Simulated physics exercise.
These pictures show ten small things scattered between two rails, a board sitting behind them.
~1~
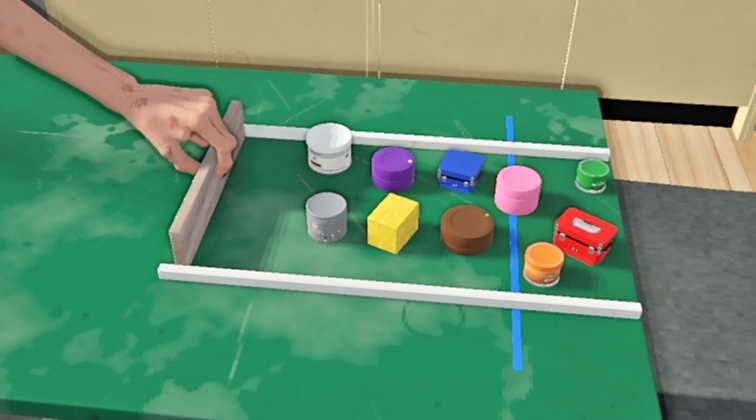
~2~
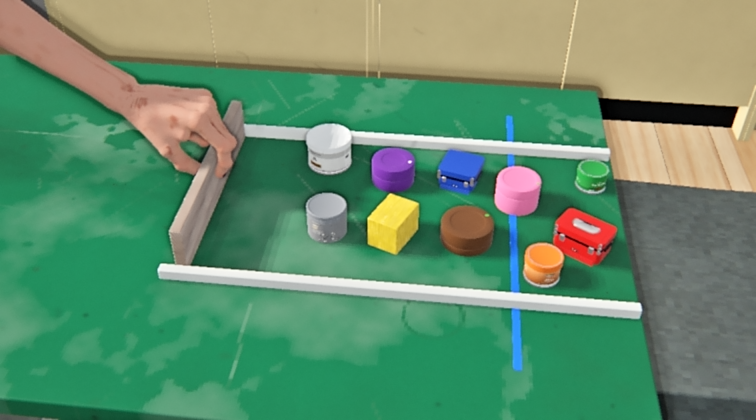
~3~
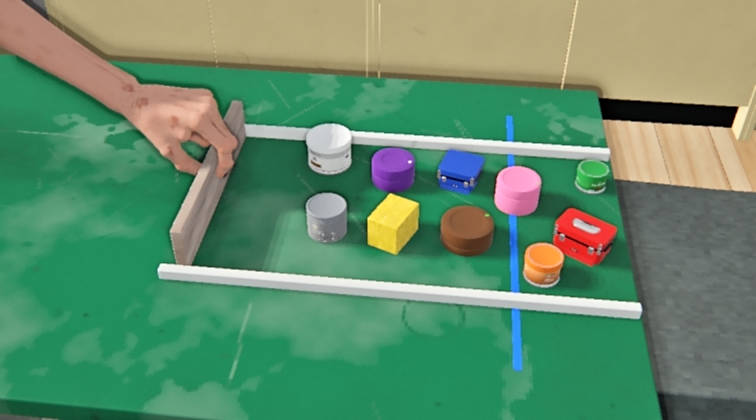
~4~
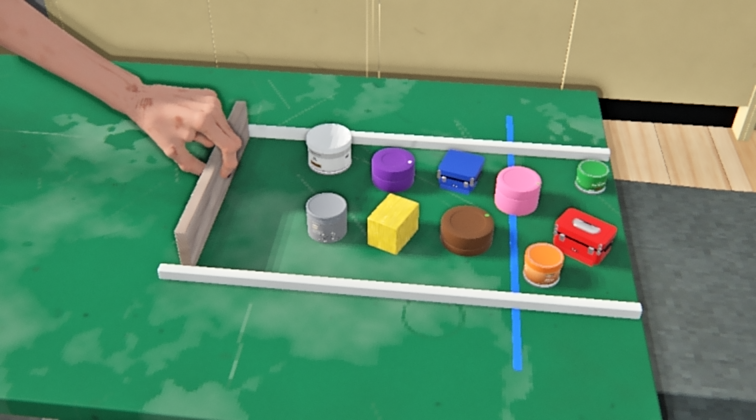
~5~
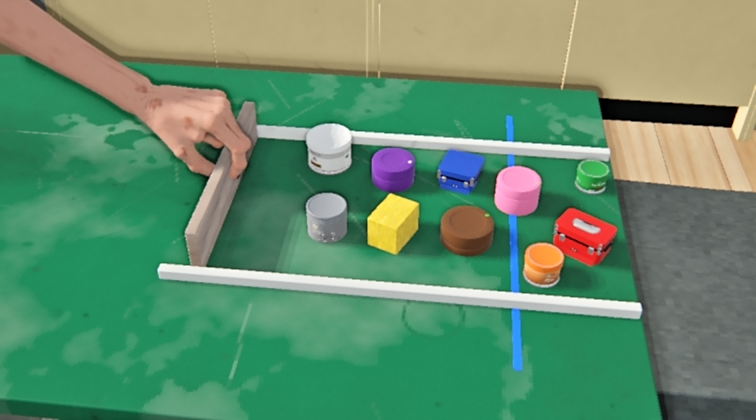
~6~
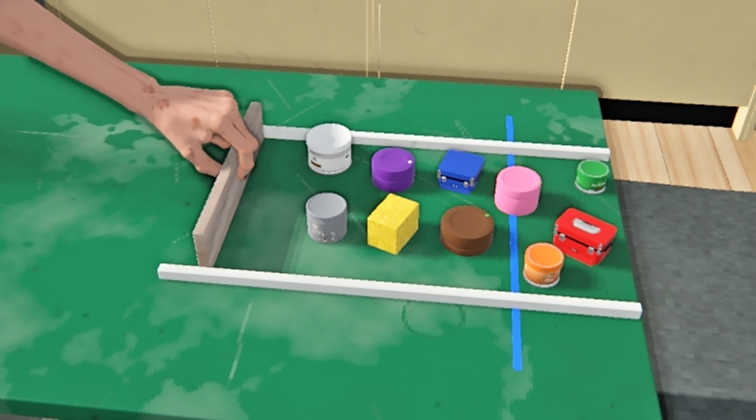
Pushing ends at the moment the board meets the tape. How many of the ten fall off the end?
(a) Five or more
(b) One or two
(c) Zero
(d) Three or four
b, one or two.
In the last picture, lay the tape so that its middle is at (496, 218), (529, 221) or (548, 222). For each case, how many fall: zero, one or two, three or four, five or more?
1 or 2; just one or two; 3 or 4.
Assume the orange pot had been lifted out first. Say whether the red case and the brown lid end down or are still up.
So the red case goes off the edge and the brown lid is still there.
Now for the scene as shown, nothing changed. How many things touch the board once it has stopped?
Count recorded: 3.
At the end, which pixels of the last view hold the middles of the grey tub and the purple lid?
They come to rest around (535, 235) and (535, 191).
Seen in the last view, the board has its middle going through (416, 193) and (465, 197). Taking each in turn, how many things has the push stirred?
That makes 6 at the first spot and 8 at the second.
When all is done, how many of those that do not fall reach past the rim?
Expected count: 1.
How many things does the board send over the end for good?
1 in total.
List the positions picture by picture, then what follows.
In the first frame, green pot (592, 176); red case (584, 237); orange pot (543, 265); board (212, 178); tape (513, 220).
In the second frame, red case (584, 238); yellow block (393, 224).
In the third frame, orange pot (543, 266); pink lid (518, 191).
In the fourth frame, green pot (592, 177); purple lid (393, 170).
In the fifth frame, red case (584, 238); blue case (461, 172).
In the sixth frame, green pot (592, 177); red case (584, 238); orange pot (543, 266); board (233, 180); tape (513, 220).
Soon after, none off yet; green pot at rest near (592, 177); red case at rest near (584, 238); orange pot at rest near (543, 266).
By the end, the number that fall off is one or two; fallen, red case.
